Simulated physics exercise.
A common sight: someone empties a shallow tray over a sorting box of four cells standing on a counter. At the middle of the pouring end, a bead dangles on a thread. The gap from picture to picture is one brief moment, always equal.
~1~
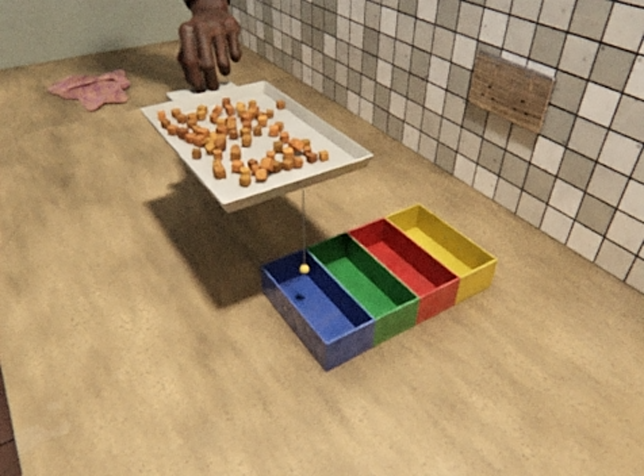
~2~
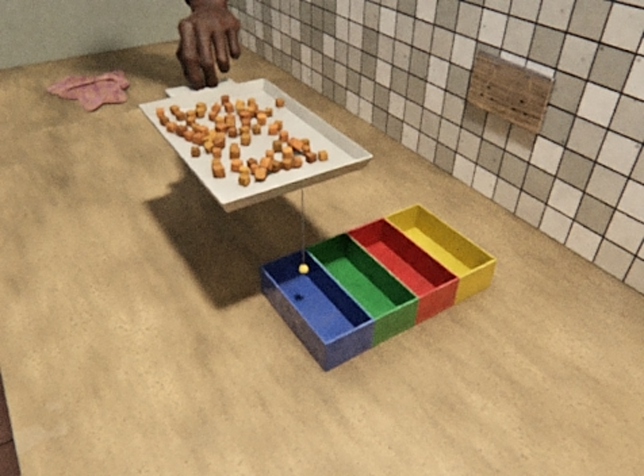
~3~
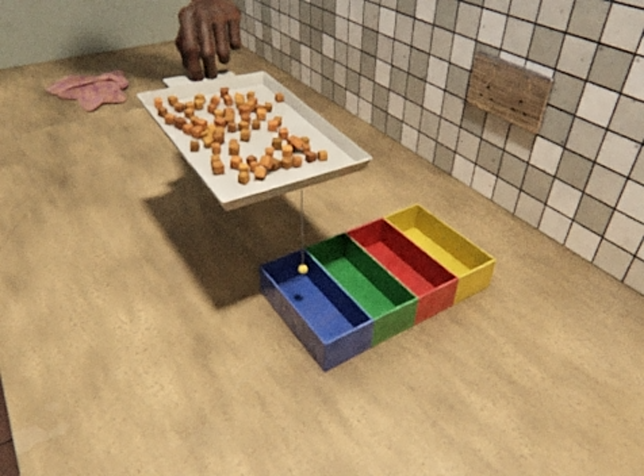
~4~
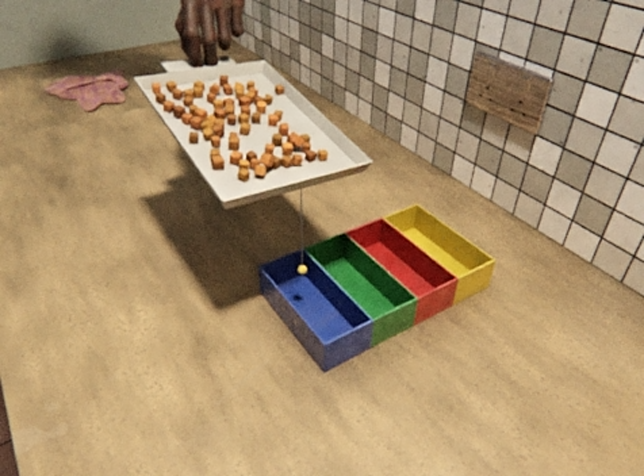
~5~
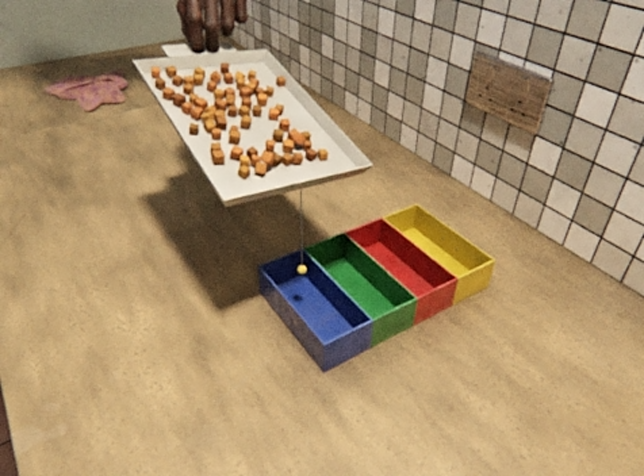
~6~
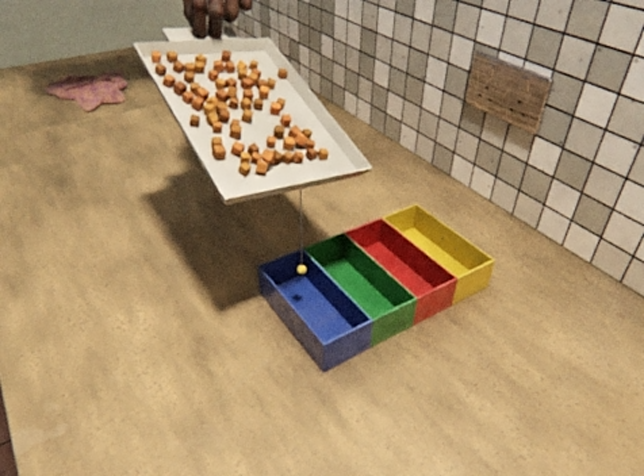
The video shows a hand holding a shallow white tray of brown cubes above a box with blue, green, red and yellow cells, gradually raising the tray's far end while a bead hangs on a thread from its near edge.
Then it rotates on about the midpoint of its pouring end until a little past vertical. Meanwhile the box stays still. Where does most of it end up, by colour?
Most of it ends up in green.
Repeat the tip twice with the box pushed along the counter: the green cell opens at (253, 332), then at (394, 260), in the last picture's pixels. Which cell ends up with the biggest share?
Yellow first, the blue one second.
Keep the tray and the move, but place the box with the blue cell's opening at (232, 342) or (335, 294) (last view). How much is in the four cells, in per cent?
Near 90 % and 100 %.
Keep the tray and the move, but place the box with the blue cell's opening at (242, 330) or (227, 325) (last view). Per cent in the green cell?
First placement: Some 0 %; second placement: Some 0 %.
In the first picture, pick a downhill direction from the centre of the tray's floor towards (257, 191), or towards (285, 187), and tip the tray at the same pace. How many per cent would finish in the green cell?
Respectively close to 0 and 10 in a hundred.
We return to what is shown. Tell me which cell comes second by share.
That is the cell in red.
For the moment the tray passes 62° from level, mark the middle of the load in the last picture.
Roughly at (326, 152).
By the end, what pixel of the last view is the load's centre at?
Centre at rest: Close to (366, 298).
Soon after the last picture, tray tipped steeply; nearly all on the tray; a stray few falling or outside the box.
A little later, tray tipped right over; about two thirds on the tray; a small part in the green cell; a small part in the blue cell; a small part in the red cell; a stray few in the yellow cell; a small part falling or outside the box.
Later still, tray tipped past a quarter turn; about two thirds in the green cell; about a quarter in the red cell; a small part in the blue cell; a stray few in the yellow cell; a stray few falling or outside the box.
At rest, tray tipped past a quarter turn; about two thirds in the green cell; about a quarter in the red cell; a small part in the blue cell; a stray few in the yellow cell; a stray few outside the box.
